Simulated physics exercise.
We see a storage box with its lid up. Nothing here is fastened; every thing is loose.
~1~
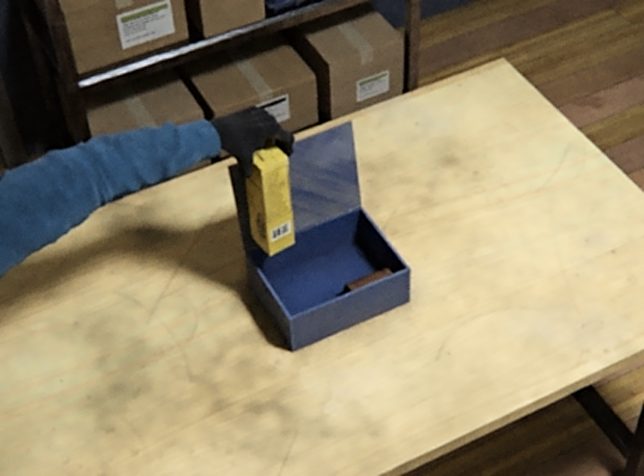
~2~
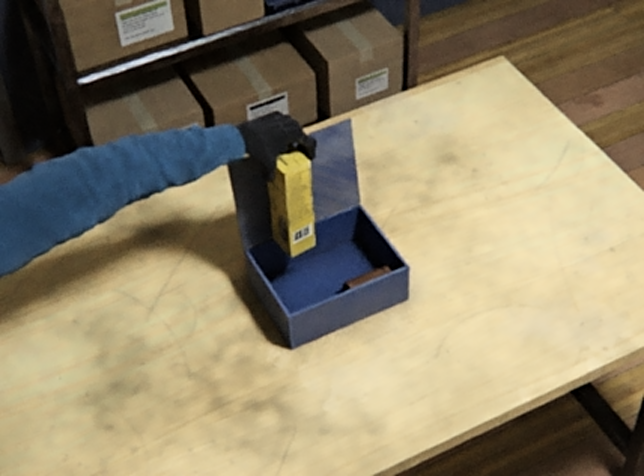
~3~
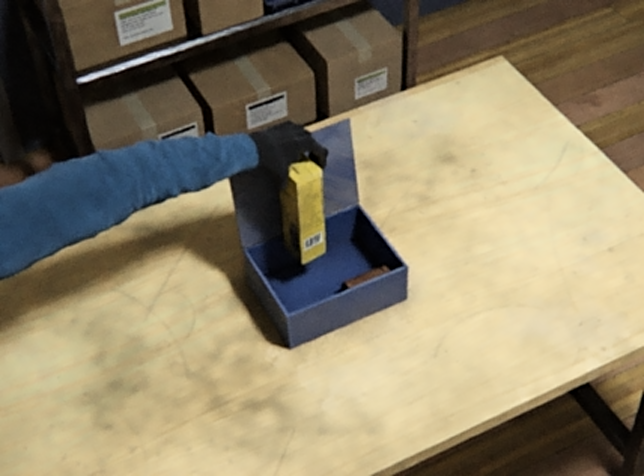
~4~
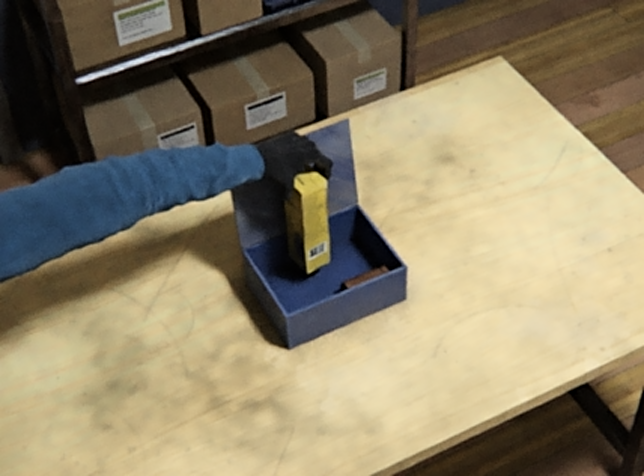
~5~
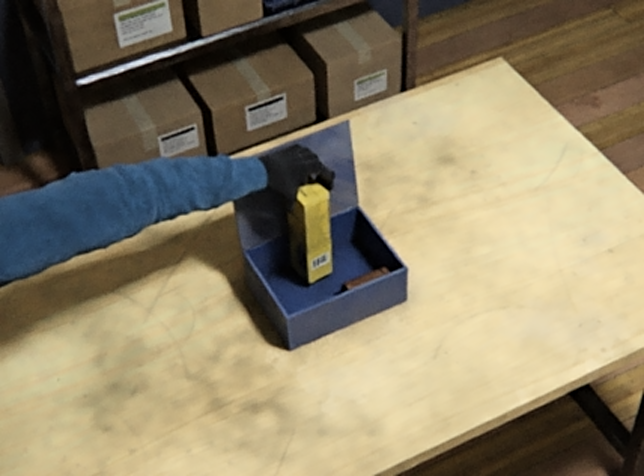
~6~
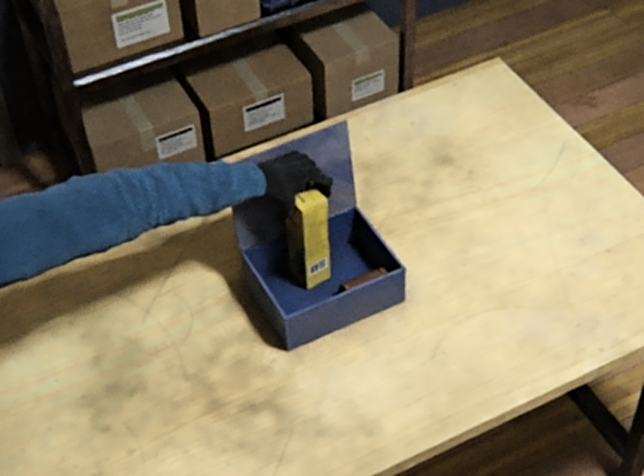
On a wooden table, a gloved hand lowers a yellow carton into an open blue box.
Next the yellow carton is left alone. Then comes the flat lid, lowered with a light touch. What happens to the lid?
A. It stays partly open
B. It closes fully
It stays partly open.
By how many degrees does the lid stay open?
It stays some 20° above the rim.
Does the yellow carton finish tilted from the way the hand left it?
Observation: The yellow carton tilts over.
Then, 1.40 s on from there, lid 80° above the rim; yellow carton turned 4° from how it was put near (310, 238).
Then, 1.80 s on from there, lid 50° above the rim; yellow carton turned 27° from how it was put near (324, 251).
Then, 2.10 s on from there, lid 22° above the rim; yellow carton turned 56° from how it was put near (341, 267).
In the end, lid 22° above the rim; toppled in the box, yellow carton; brown shaker unmoved. At the end, from the last picture's camera, yellow carton near (340, 266).
